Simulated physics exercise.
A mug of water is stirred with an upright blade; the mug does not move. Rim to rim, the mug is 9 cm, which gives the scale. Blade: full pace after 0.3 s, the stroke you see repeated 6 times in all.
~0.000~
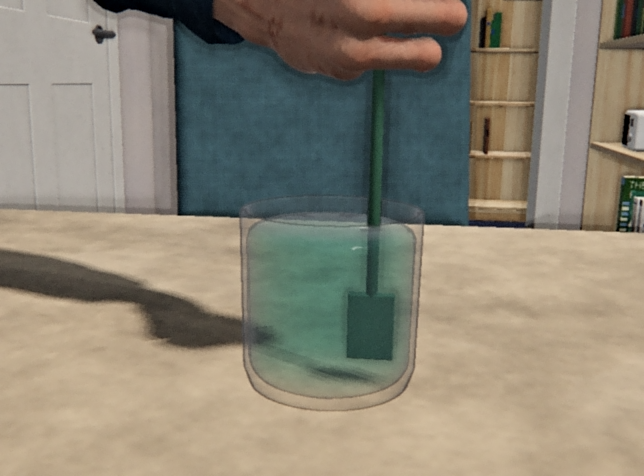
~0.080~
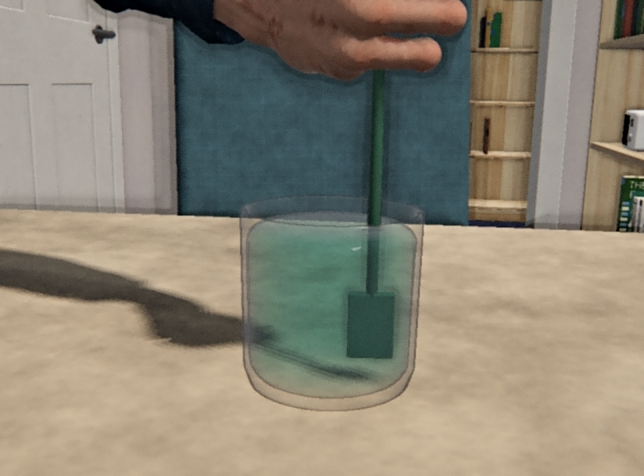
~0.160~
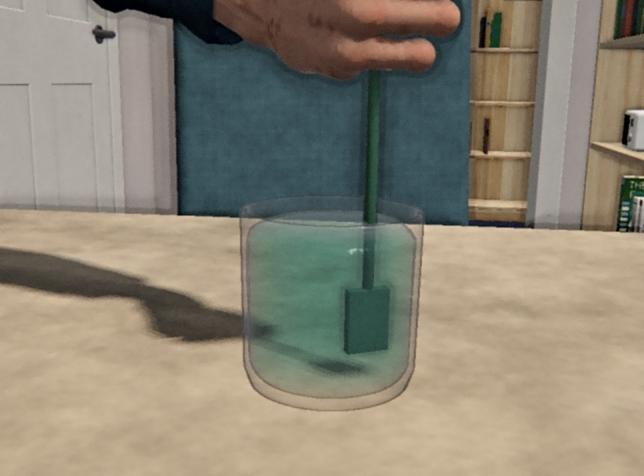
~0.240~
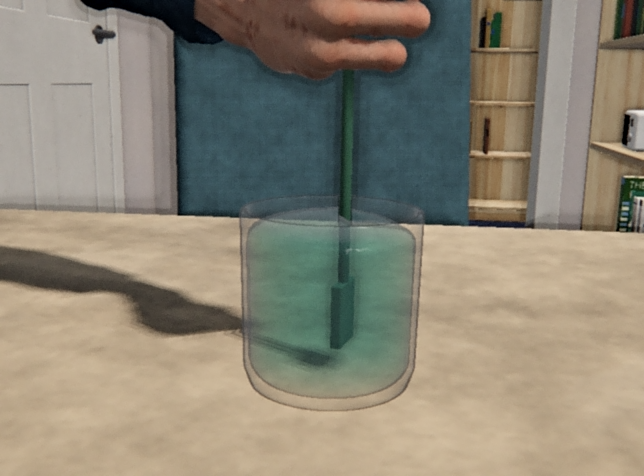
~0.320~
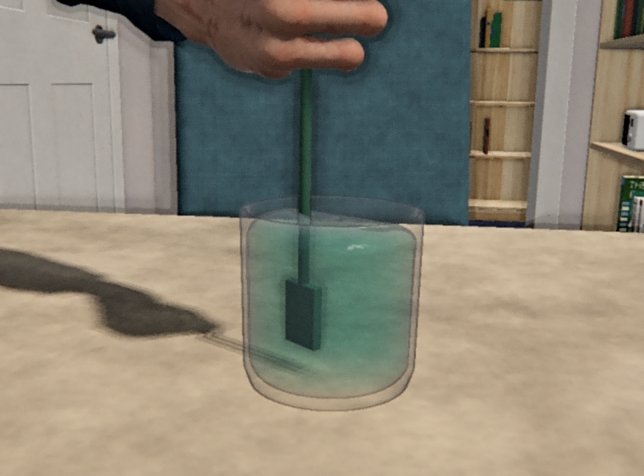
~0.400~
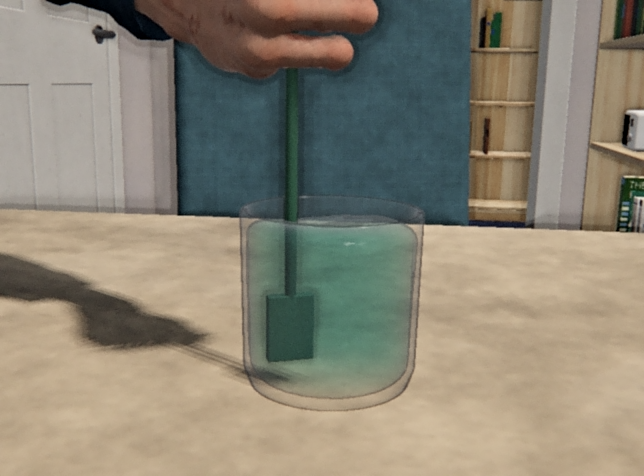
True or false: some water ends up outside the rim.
False.
By 1.06 s 0 ml is over the rim.
By 1.72 s 0 ml is over the rim.
By 2.37 s 0 ml is over the rim.
By 3.03 s 0 ml is over the rim.
At rest 0 ml is over the rim.
